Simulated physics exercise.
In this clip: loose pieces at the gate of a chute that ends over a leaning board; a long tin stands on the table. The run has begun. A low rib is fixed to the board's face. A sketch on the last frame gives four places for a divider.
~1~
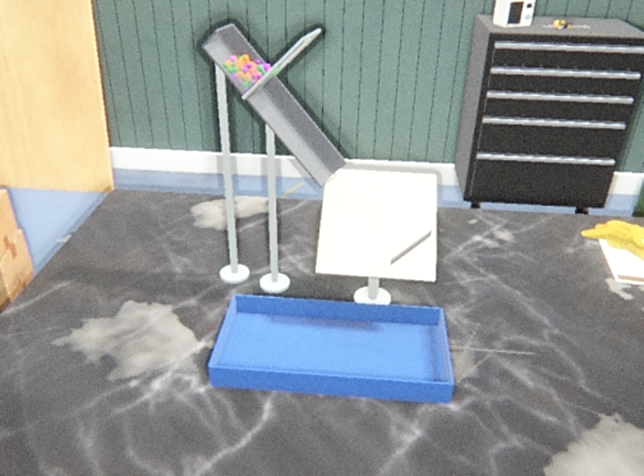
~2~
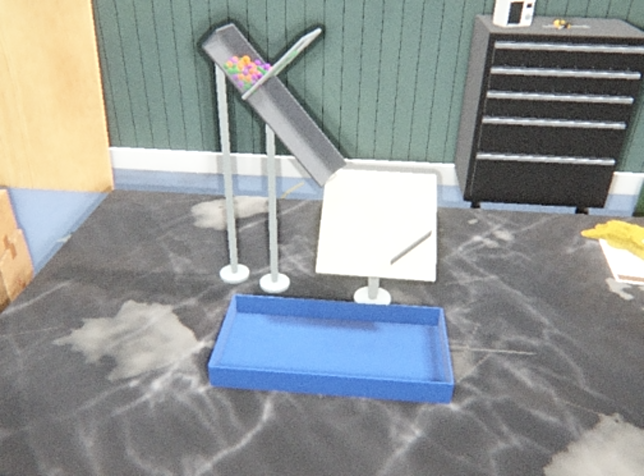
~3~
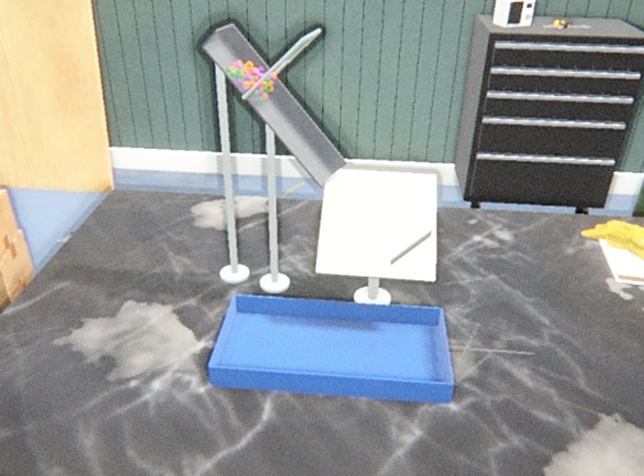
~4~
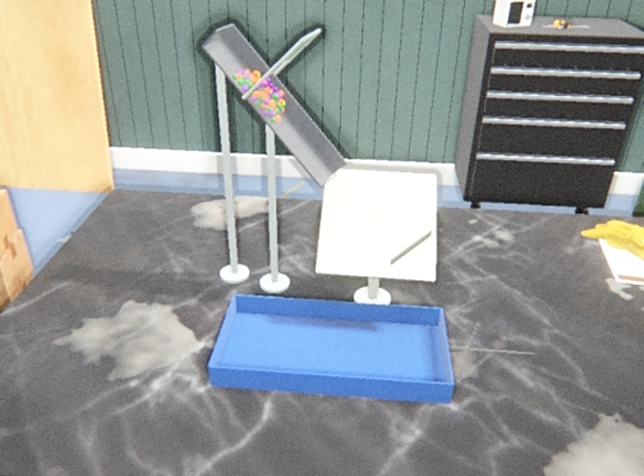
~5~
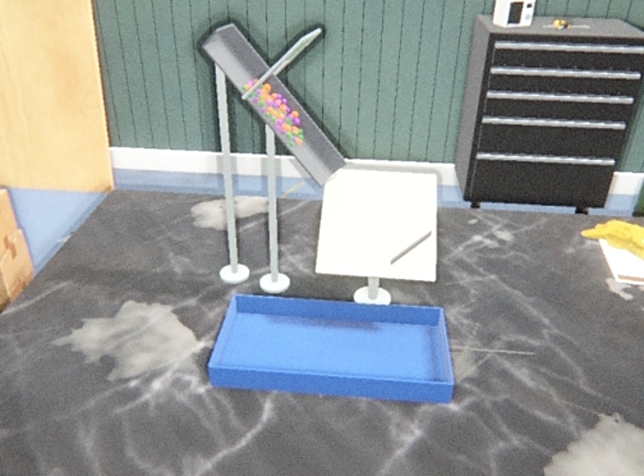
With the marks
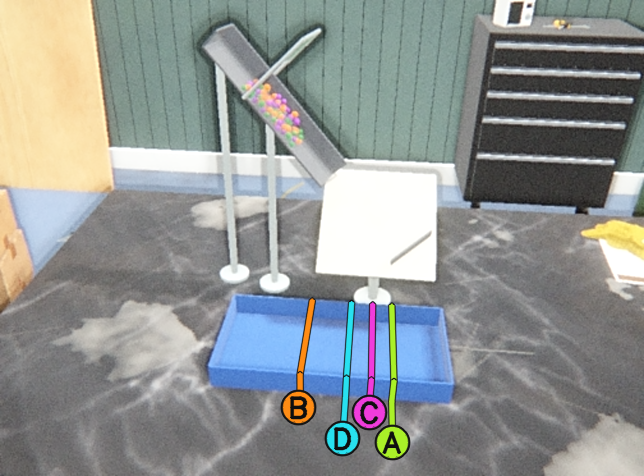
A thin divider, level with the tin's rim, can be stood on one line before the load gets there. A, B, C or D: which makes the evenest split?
Choose C.
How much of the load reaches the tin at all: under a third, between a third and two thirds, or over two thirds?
About that: Over two thirds.
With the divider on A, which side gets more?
Left.
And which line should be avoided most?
It is B.
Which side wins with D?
The right side.
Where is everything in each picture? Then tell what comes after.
The first frame shows load behind the gate (250, 74), round plastic beads; lip of the chute (327, 182), sloping fairly steeply.
The second frame shows middle of the board (378, 222), tilted fairly steeply; middle of its low edge (375, 276); of its high edge (381, 172).
The third frame shows front corners of the tin (209, 366) and (453, 384), empty; front of the load (260, 100).
The fourth frame shows middle of the load (264, 96); its front (277, 119), roughly a third of the way to the lip; rib from (432, 230) to (391, 260).
The fifth frame shows middle of the load (275, 110); its front (298, 141), roughly half of the way to the lip.
On the marked copy, line A crosses the front rim at (393, 380); line B crosses the front rim at (300, 373); line C crosses the front rim at (371, 378); line D crosses the front rim at (346, 376).
If A is chosen, of what is caught, the larger part on the left of the divider, about a tenth on the right.
If B is chosen, of what is caught, not one piece on the left of the divider, every piece on the right.
If C is chosen, of what is caught, roughly two thirds on the left of the divider, roughly a third on the right.
If D is chosen, of what is caught, about a tenth on the left of the divider, the larger part on the right.
